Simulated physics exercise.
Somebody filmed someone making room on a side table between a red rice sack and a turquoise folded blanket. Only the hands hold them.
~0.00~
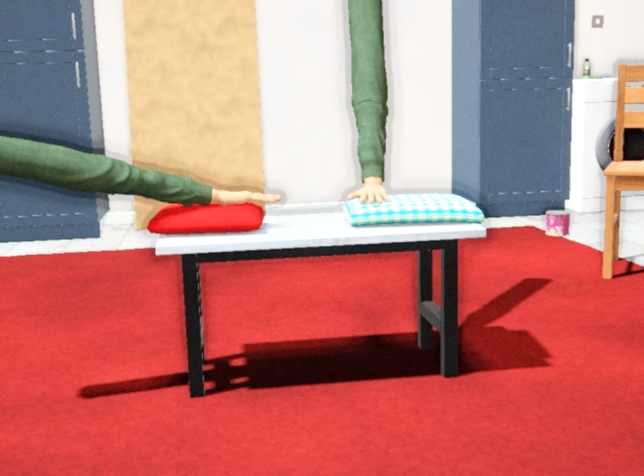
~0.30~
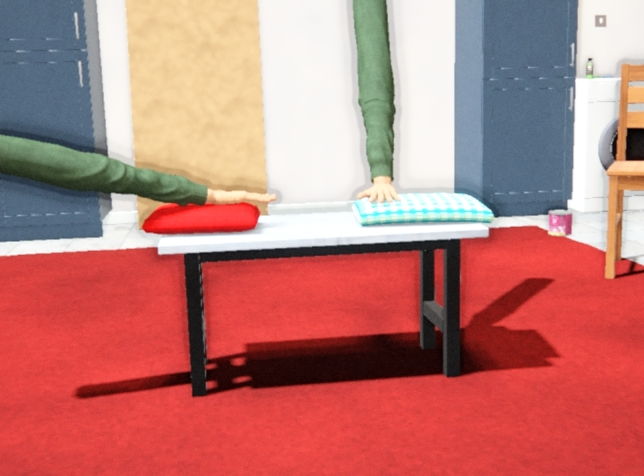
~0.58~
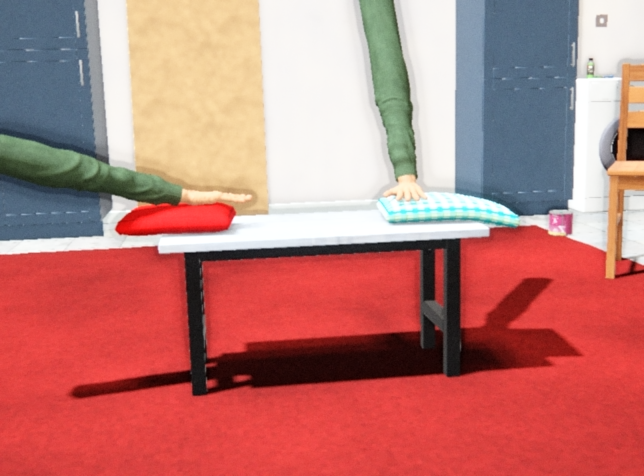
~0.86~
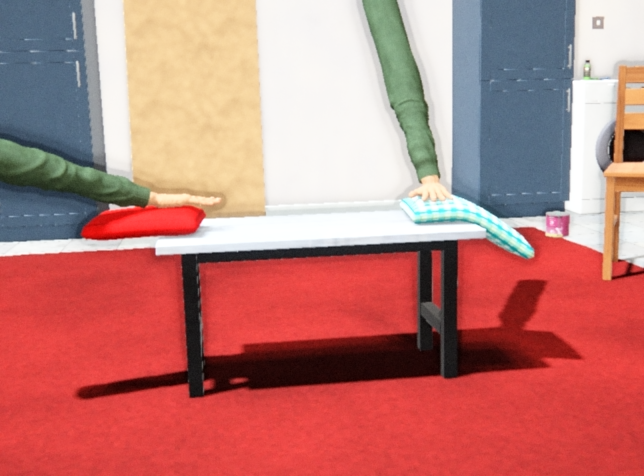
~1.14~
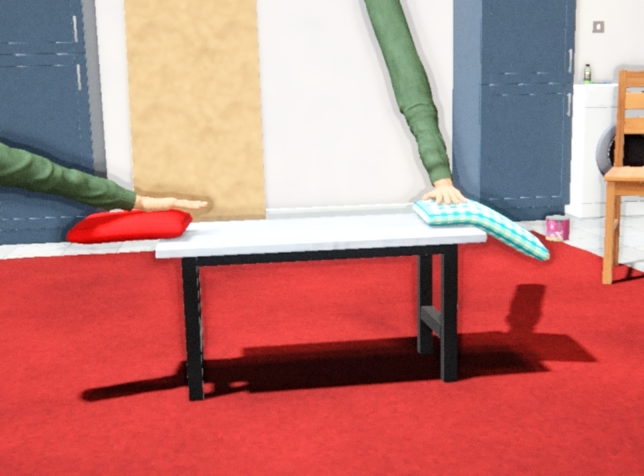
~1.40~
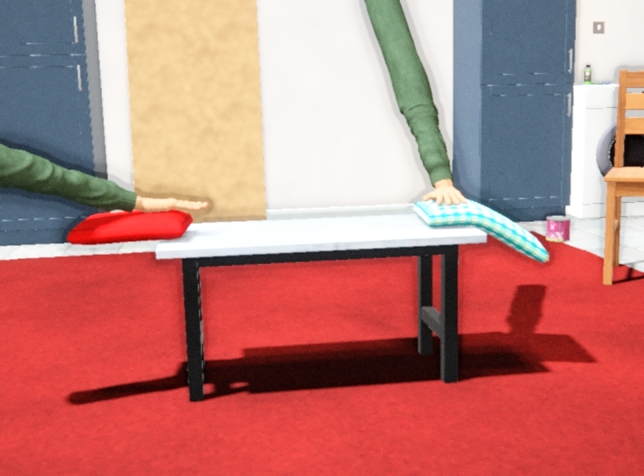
Two green-sleeved arms slid a red sack left and a turquoise checked blanket right along a white-topped table, until both stuck out past opposite ends, the blanket's outer part bending downward.
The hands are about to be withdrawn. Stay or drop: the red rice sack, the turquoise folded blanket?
The red rice sack tips over and falls, the turquoise folded blanket goes down.
Around 1.62 s, rice sack tipping outwards near (131, 249); folded blanket falling near (483, 238).
Around 1.88 s, rice sack on the floor near (116, 324); folded blanket on the floor near (494, 312).
Around 2.12 s, rice sack on the floor near (85, 356); folded blanket on the floor near (504, 351).
Finally, rice sack on the floor near (63, 373); folded blanket on the floor near (505, 351). The red rice sack goes down and the turquoise folded blanket slumps off the end.
